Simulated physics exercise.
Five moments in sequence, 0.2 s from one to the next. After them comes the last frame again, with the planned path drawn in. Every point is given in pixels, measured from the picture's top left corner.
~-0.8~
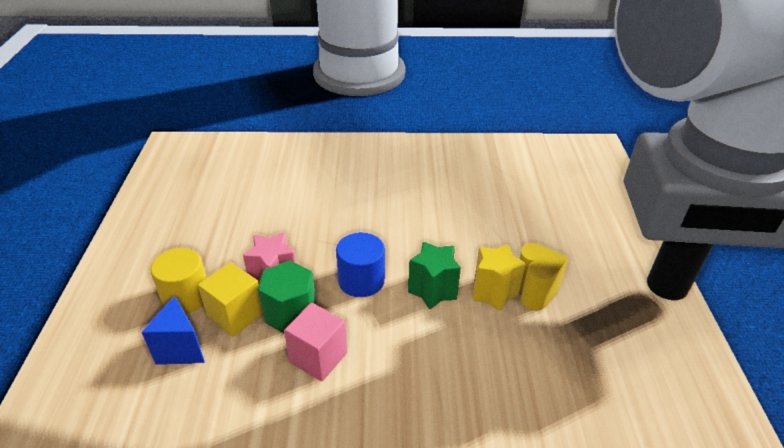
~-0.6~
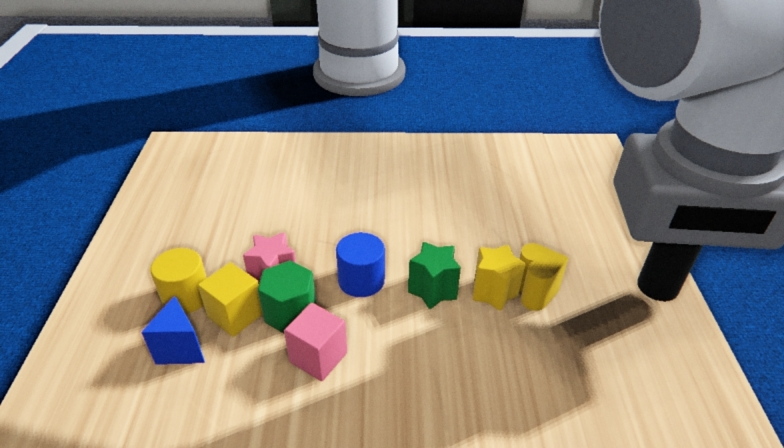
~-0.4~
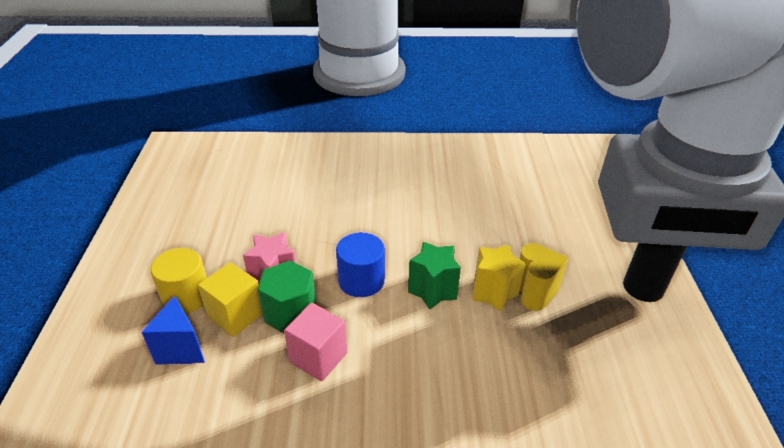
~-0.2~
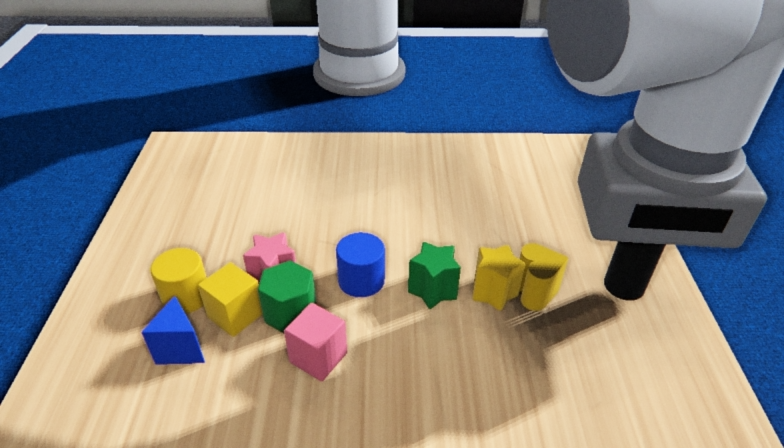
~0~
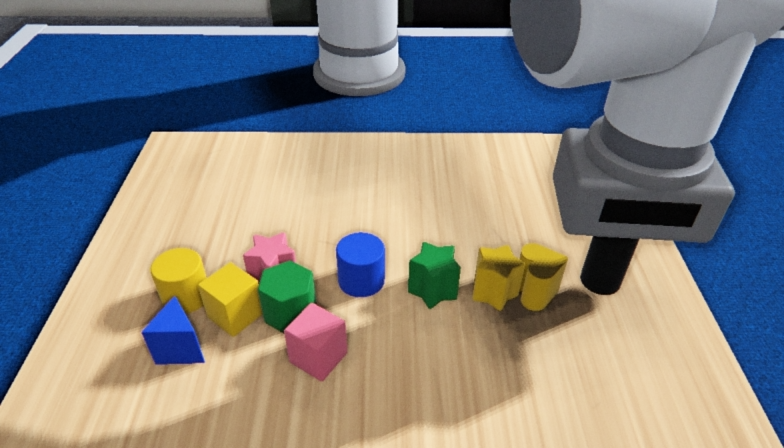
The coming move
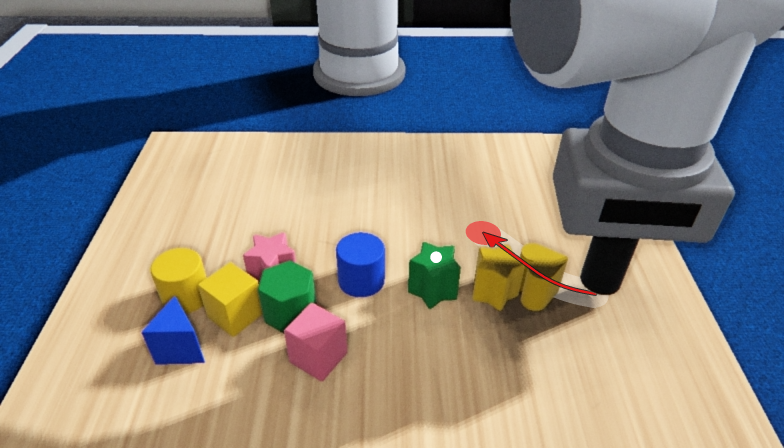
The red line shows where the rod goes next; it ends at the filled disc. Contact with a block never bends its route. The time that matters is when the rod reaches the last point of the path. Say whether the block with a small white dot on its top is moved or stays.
The block in question stays where it was by the end.
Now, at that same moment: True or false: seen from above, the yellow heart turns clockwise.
False.
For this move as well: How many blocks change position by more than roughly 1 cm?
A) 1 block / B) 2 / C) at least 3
The answer is B.
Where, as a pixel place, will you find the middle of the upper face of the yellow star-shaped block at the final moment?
Its top centre is at about (476, 267).
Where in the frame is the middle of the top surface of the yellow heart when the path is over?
At (501, 242).
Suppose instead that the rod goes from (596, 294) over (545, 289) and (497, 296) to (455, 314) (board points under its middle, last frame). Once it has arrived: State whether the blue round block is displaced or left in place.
Shifted.
Path on the board, from (596, 294) by way of (550, 280) and (515, 256) to (483, 233); the dot is on the green star-shaped block.
The first path, step by step. One third of the way, rod (552, 267); yellow star-shaped block (481, 263); yellow heart (518, 257), turned 25° anticlockwise.
Two thirds of the way, rod (516, 243); yellow star-shaped block (476, 267), turned 20° anticlockwise; yellow heart (501, 242), turned 85° anticlockwise.
At the end, rod (485, 220); green star-shaped block in place; yellow star-shaped block (476, 267), turned 20° anticlockwise; yellow heart (501, 242), turned 90° anticlockwise.
